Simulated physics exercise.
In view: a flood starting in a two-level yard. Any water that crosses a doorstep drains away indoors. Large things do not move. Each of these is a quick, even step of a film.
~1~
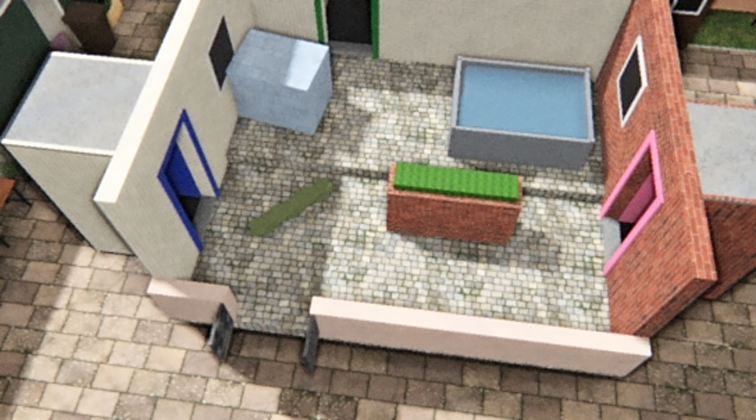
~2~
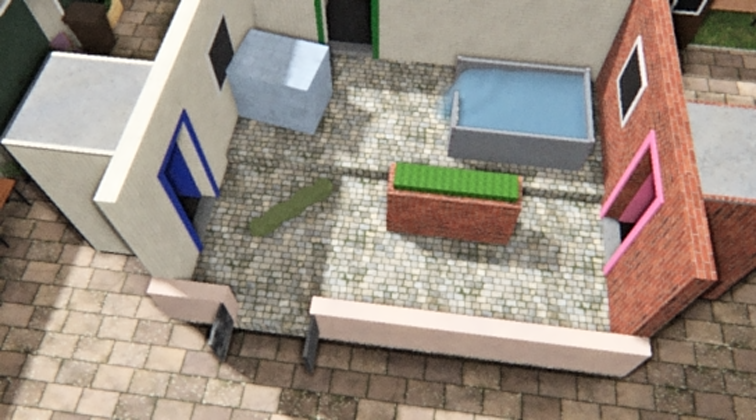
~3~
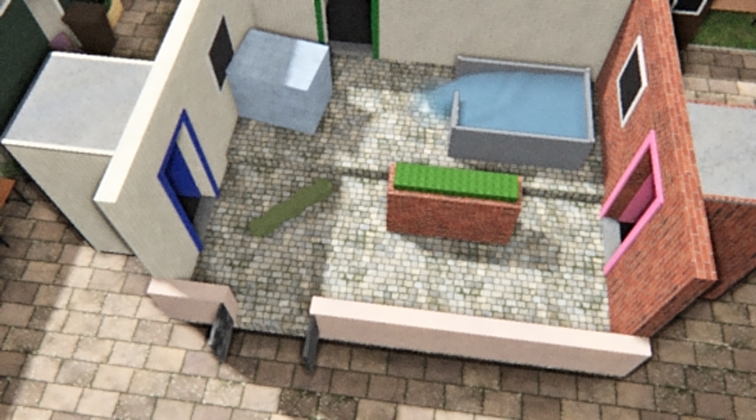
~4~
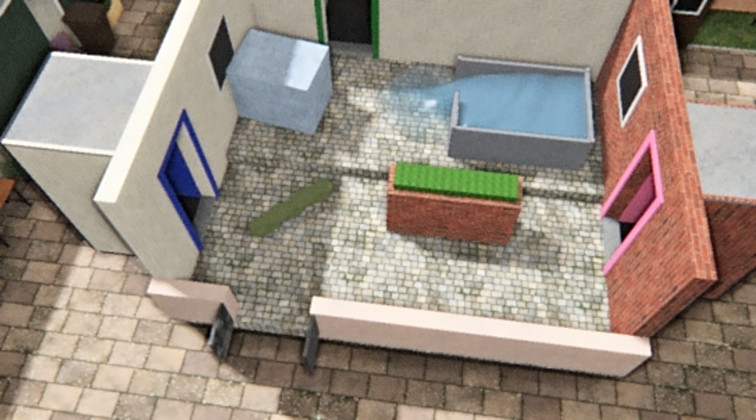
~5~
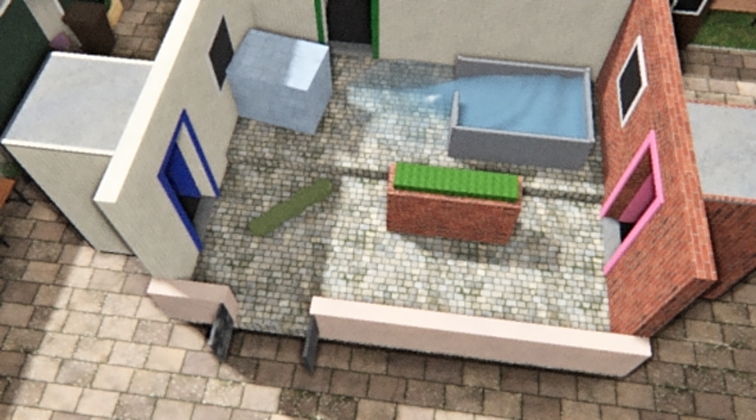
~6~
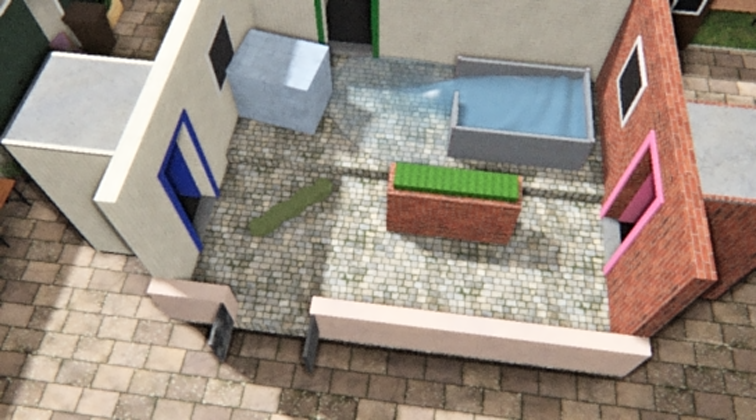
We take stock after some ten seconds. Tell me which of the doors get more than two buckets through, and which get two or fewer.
The pink door is going to be at or under the line. The blue door is going to be over the line. The green door is going to be over the line.
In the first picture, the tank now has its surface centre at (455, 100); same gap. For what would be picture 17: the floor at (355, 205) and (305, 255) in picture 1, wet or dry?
The first spot is swamped and the second is untouched.
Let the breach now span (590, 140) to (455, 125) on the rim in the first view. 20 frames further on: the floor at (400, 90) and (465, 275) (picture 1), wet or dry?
Respectively: Parched and drenched.
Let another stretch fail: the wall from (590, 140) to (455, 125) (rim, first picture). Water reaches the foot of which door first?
The door marked pink, I'd guess.
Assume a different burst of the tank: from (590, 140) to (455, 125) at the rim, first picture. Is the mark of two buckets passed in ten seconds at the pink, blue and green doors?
Pink door: Beyond the mark; blue door: Beyond the mark; green door: Short of the mark.
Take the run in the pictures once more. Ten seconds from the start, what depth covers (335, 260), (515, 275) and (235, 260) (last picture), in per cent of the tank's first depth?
Approx. values, in order: 8 %, 4 %, 6 %.
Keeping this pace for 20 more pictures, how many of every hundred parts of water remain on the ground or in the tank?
My figure: Some 98 per cent.
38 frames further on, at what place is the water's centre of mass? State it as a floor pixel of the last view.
I'd put my finger on (396, 137).
A moment on, water covers 25 % of the floor; the pink door not reached, the blue door not reached, the green door wet at the sill, nothing in.
Next, water covers 35 % of the floor; the pink door not reached, the blue door wet at the sill, nothing in, the green door under two buckets in.
Then, water covers 45 % of the floor; the pink door not reached, the blue door over two buckets in, the green door under two buckets in.
Later, water covers 70 % of the floor; the pink door not reached, the blue door far over two buckets in, the green door far over two buckets in.
In the end, water covers 90 % of the floor; the pink door wet at the sill, nothing in, the blue door far over two buckets in, the green door far over two buckets in.
